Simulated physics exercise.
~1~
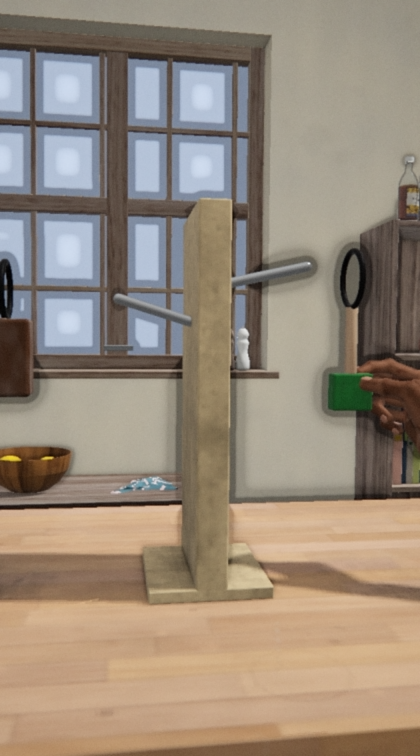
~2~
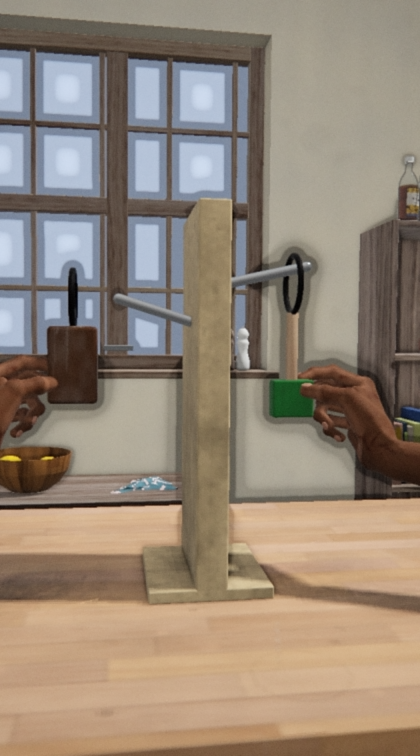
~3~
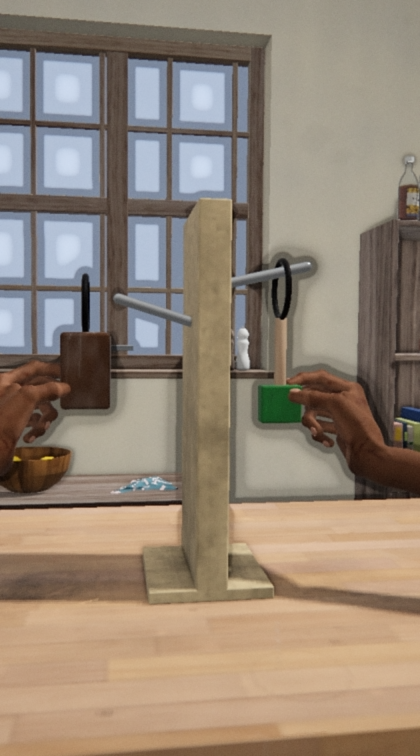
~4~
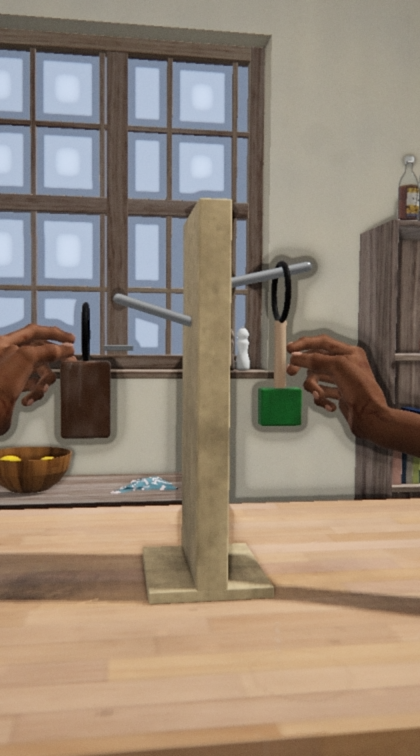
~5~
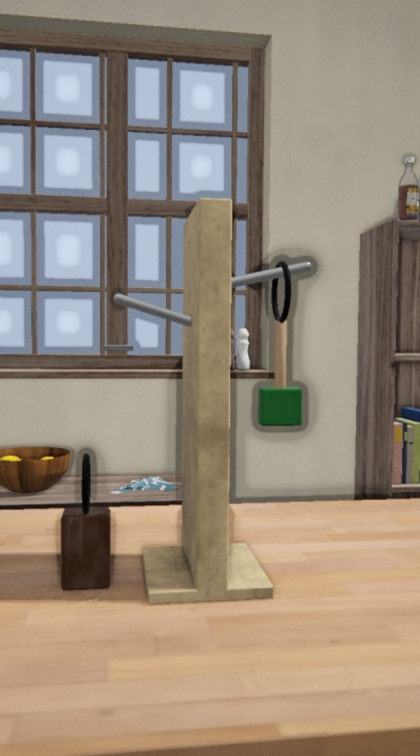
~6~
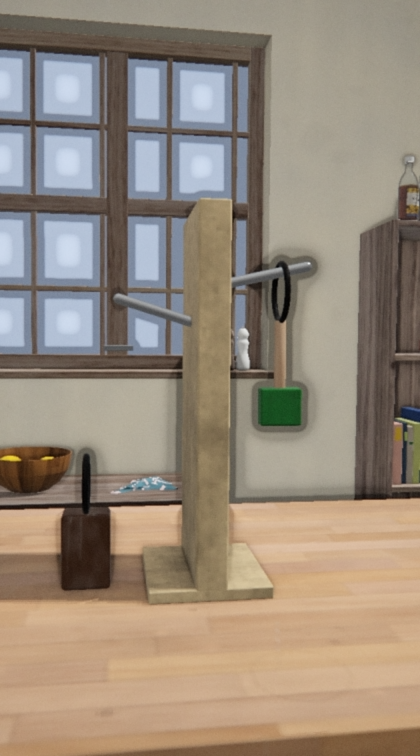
At the start, a wooden stand with a metal peg on each side sits on a table before a window, while a hand at the right holds a green brush by its block and a brown pouch shows at the left edge. Two hands bring the objects inward, the brush moving left and the pouch moving right. The brush's black loop reaches the right peg, but the pouch stays short of the left one. The hands let go and draw back, and the pouch drops. Finally, the brush hangs still from its peg while the pouch rests upright on the table.
